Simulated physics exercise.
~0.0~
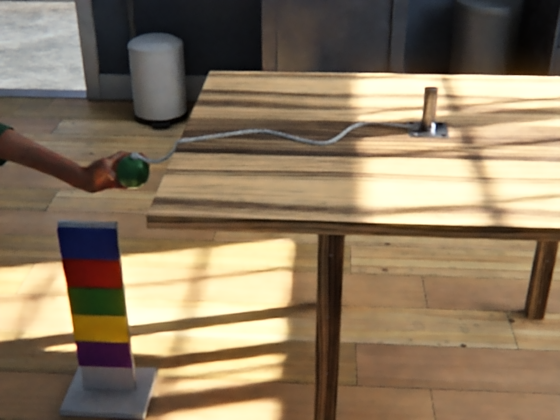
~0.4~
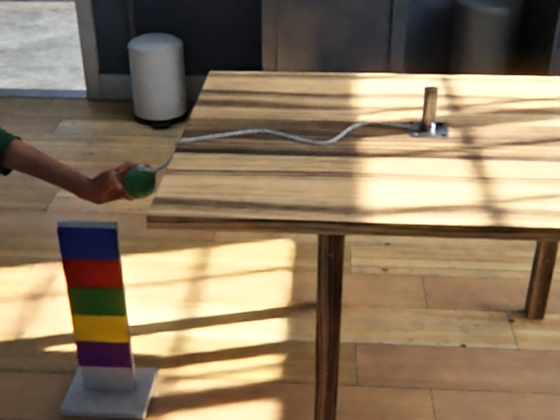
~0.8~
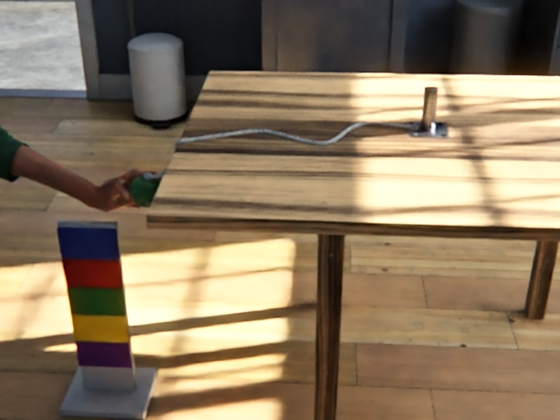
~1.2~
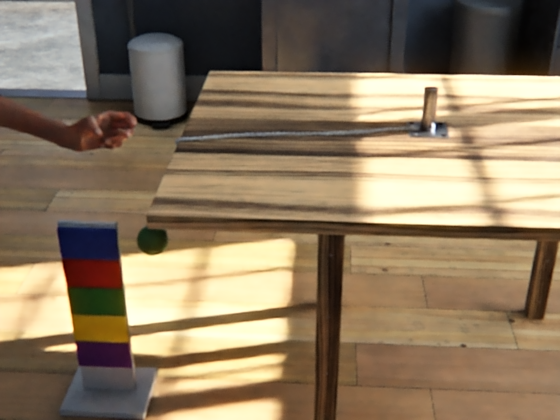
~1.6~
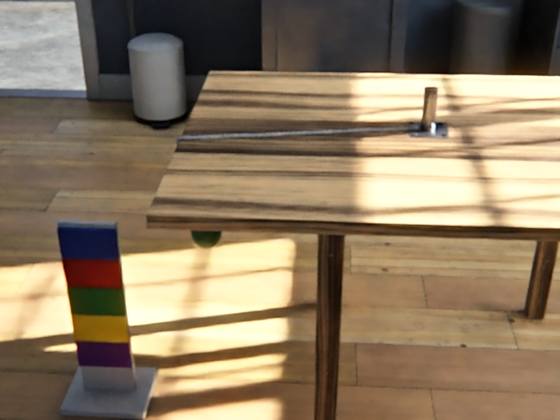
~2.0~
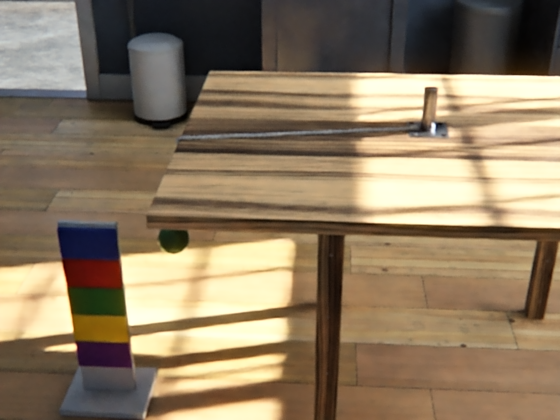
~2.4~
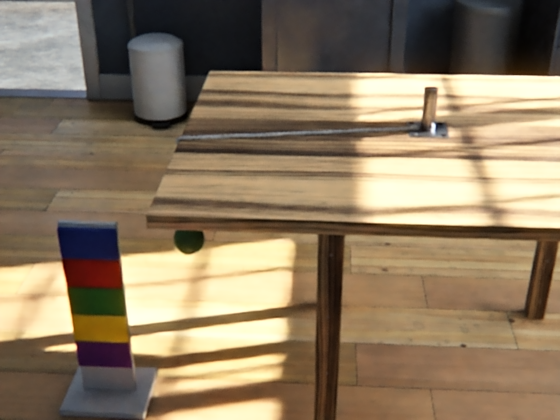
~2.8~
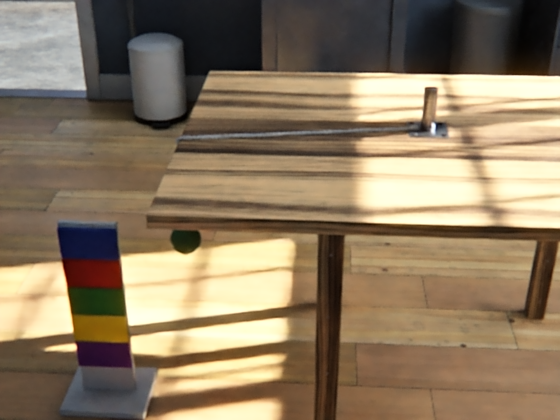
To begin with, a hand holds a green apple off the left end of a wooden table, its cord winding loosely back to a short post on a plate. Below stand five stacked bands of blue, red, green, yellow and purple. The hand eases the apple rightward and slightly down toward the table's edge, then lets go and draws back as the apple drops and the cord pulls straight. The apple swings right beneath the tabletop, back left, then slightly right again. It finally hangs nearly still below the edge, its centre level with the blue band.
